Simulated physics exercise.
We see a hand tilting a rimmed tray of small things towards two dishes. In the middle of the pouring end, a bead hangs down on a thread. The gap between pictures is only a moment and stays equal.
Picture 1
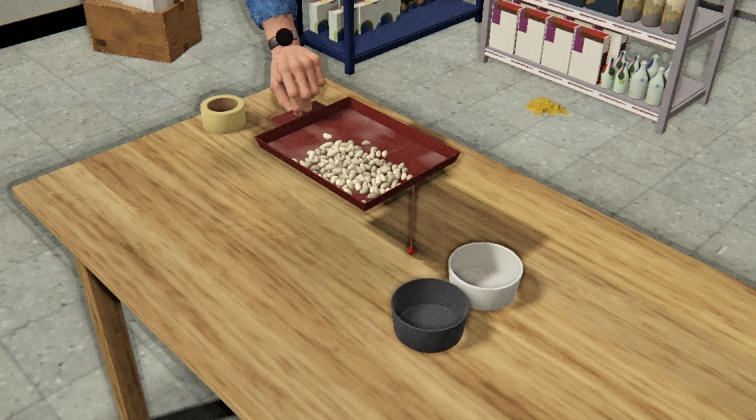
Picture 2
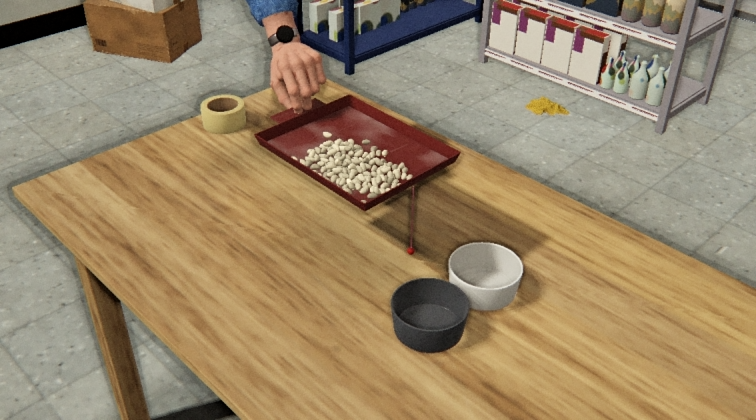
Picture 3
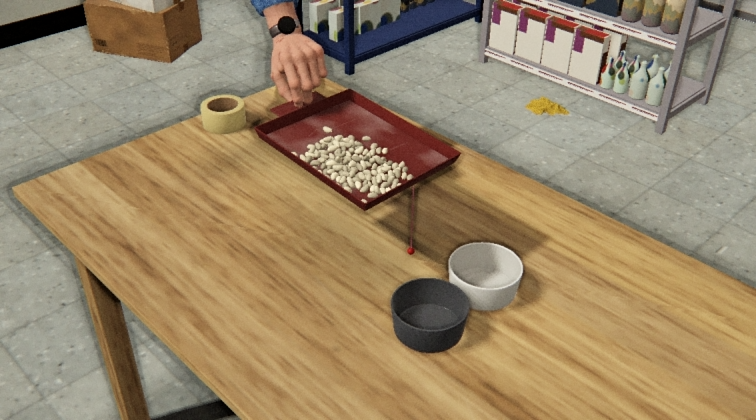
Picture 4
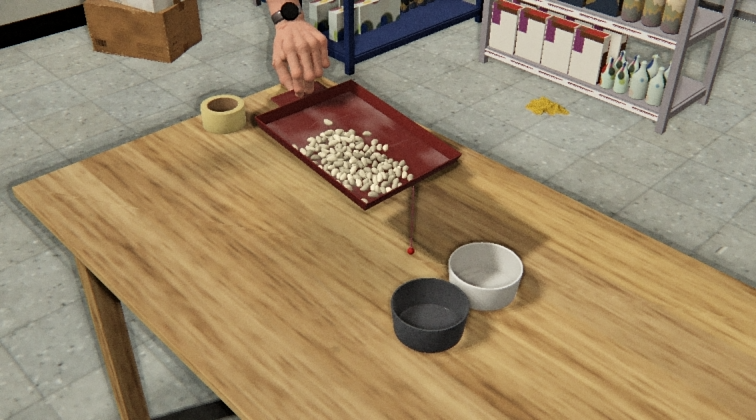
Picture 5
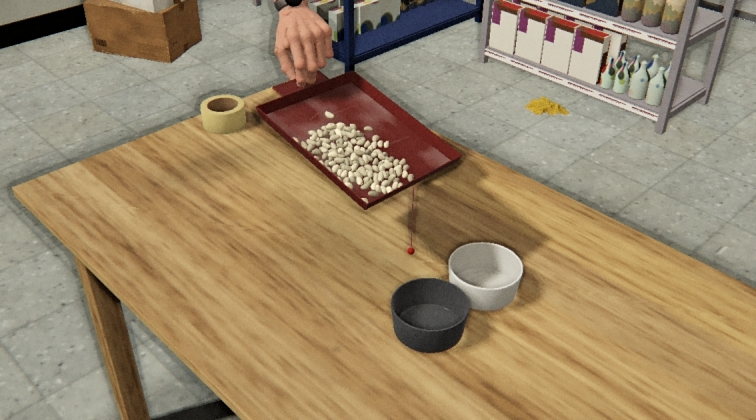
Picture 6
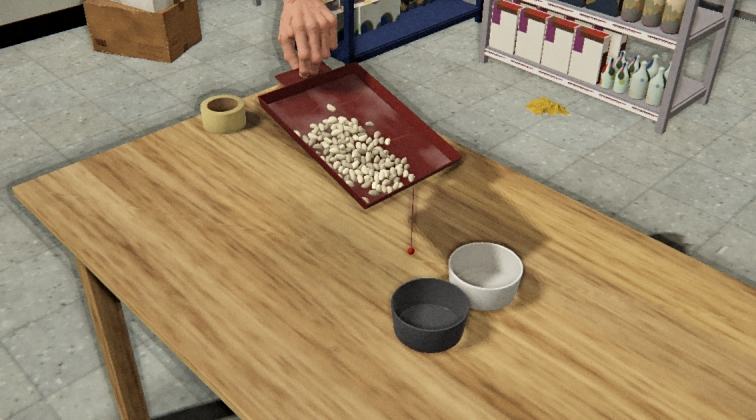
In the video, a hand gradually raises the far end of a red tray of white beans above a wooden table, near a dark bowl and a white bowl, while a red bead hangs from the tray's near edge.
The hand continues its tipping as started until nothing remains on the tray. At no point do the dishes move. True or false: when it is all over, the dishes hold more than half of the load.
True.
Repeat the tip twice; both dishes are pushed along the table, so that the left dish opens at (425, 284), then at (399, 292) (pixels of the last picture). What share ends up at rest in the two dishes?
Trial 1 90%, trial 2 80%.
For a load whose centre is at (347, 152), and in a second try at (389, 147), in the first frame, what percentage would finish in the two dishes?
First case: Around 60 %; second case: Around 60 %.
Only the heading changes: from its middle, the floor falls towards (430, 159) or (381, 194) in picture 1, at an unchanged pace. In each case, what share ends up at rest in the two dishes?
Shares: About 10 in a hundred, then about 20 in a hundred.
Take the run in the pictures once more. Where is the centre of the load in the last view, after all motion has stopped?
(451, 301).
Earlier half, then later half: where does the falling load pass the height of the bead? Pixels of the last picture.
The first part passes (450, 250); everything after passes (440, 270).
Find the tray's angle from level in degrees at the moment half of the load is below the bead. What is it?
I'd put it at about 110 degrees.
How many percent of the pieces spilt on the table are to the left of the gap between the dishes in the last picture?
Close to 80 in a hundred.
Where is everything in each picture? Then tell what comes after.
Corners of the pouring end at (365, 200) and (455, 152), level; middle of the load at (355, 170), white beans; left dish at (458, 334); right dish at (513, 293); bead on its thread at (411, 251), in the first picture.
Corners of the pouring end at (365, 200) and (455, 152), level; middle of the load at (355, 169), in the second picture.
Corners of the pouring end at (366, 200) and (456, 152), tipped barely, lowest at the right corner; middle of the load at (355, 167), in the third picture.
Corners of the pouring end at (366, 200) and (456, 153), tipped a little, lowest at the right corner; middle of the load at (356, 163), in the fourth picture.
Corners of the pouring end at (367, 200) and (457, 154), tipped a little, lowest at the right corner; middle of the load at (357, 160), in the fifth picture.
Corners of the pouring end at (368, 200) and (458, 155), tipped clearly, lowest at the right corner; middle of the load at (358, 157); left dish at (458, 334); right dish at (513, 293), in the sixth picture.
Soon, tray tipped steeply; all on the tray.
A while on, tray tipped right over; most on the tray; a small part in the left dish; a stray few in the right dish; a small part outside both; a small part in the air.
Towards the end, tray tipped past a quarter turn; about a third in the left dish; about a third in the right dish; about a third outside both.
Finally, tray tipped past a quarter turn; about a third in the left dish; about a third in the right dish; about a quarter outside both.
